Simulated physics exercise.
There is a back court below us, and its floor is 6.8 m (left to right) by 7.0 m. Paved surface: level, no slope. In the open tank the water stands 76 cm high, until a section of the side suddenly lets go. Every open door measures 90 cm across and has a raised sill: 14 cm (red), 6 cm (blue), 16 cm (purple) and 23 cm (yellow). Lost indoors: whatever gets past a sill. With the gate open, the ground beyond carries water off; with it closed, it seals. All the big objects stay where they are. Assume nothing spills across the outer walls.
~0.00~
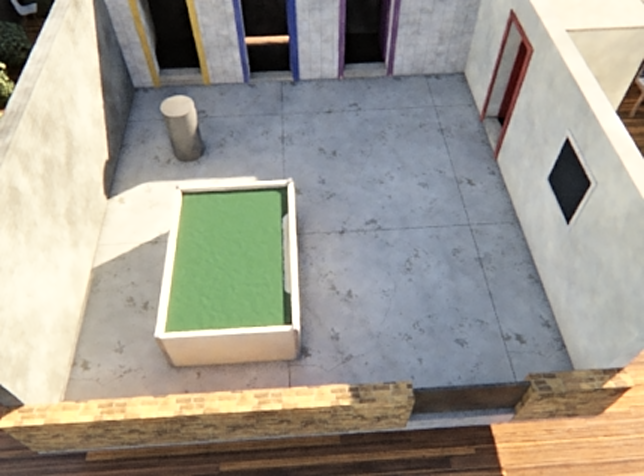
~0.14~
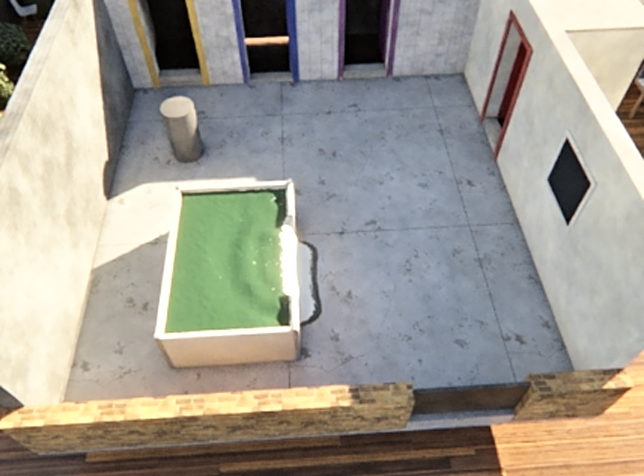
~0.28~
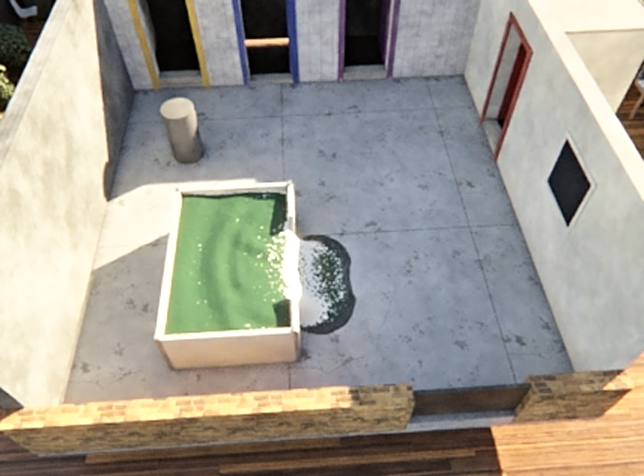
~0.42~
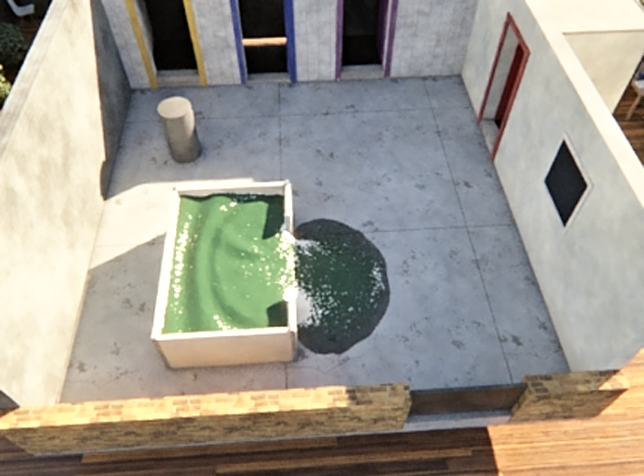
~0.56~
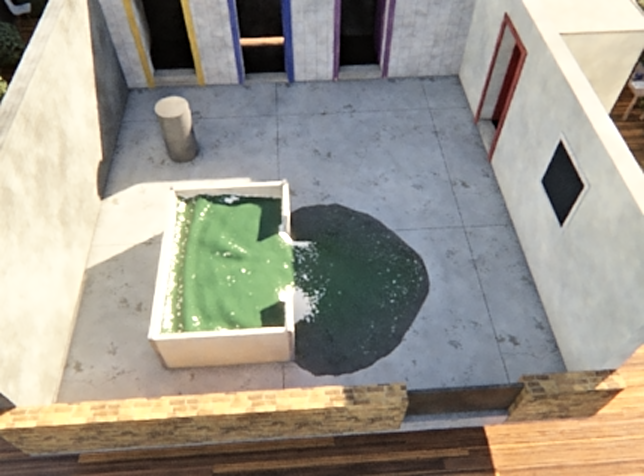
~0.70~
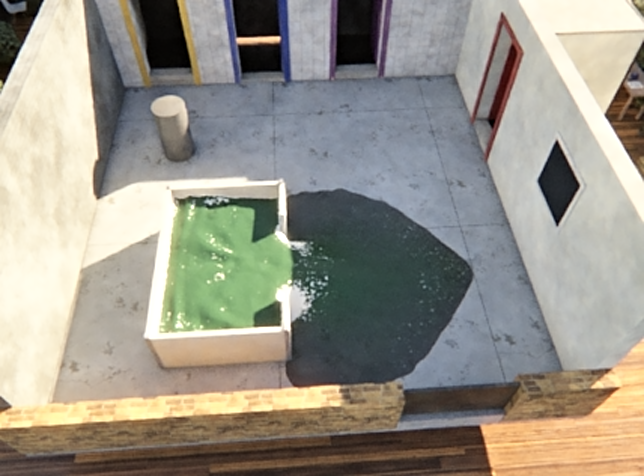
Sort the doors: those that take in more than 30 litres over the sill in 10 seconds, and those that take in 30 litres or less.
Sorted: The red door takes in 30 litres or less; the blue door takes in 30 litres or less; the purple door takes in 30 litres or less; the yellow door takes in 30 litres or less.
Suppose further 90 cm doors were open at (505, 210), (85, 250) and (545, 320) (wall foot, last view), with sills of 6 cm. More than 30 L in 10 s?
In that order: Beyond it, short of it, beyond it.
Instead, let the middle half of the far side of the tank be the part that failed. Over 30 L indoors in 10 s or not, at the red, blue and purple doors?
Here's how it goes: Red falls short, blue exceeds it, purple falls short.
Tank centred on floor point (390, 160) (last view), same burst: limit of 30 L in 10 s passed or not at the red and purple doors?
For the red door, the amount is too high; for the purple door, the amount is acceptable.
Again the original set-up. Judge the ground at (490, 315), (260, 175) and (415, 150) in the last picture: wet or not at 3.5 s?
Listed in sequence, the spots are drenched, bone dry and drenched.
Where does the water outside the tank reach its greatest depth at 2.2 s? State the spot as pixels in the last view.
In the last picture, around (541, 380).
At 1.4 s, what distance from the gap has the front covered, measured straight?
Roughly 4.0 m.
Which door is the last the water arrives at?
It's the yellow door that comes last.
After 1.4 s water covers 30 % of the floor and is deepest (40 cm) near (293, 281); red door not reached, blue door not reached, purple door not reached, yellow door not reached.
After 2.2 s water covers 35 % of the floor and is deepest (42 cm) near (541, 380); red door 16 cm at the sill, 0 L in, blue door not reached, purple door not reached, yellow door not reached.
After 3.5 s water covers 40 % of the floor and is deepest (26 cm) near (432, 315); red door 11 cm at the sill, 2 L in, blue door not reached, purple door 3 cm at the sill, 0 L in, yellow door not reached.
After 6.0 s water covers 70 % of the floor and is deepest (20 cm) near (441, 83); red door 9 cm at the sill, 2 L in, blue door 5 cm at the sill, 0 L in, purple door 15 cm at the sill, 0 L in, yellow door 2 cm at the sill, 0 L in.
After 10.0 s water covers 95 % of the floor and is deepest (13 cm) near (131, 101); red door 9 cm at the sill, 2 L in, blue door 6 cm at the sill, 1 L in, purple door 10 cm at the sill, 0 L in, yellow door 10 cm at the sill, 0 L in.
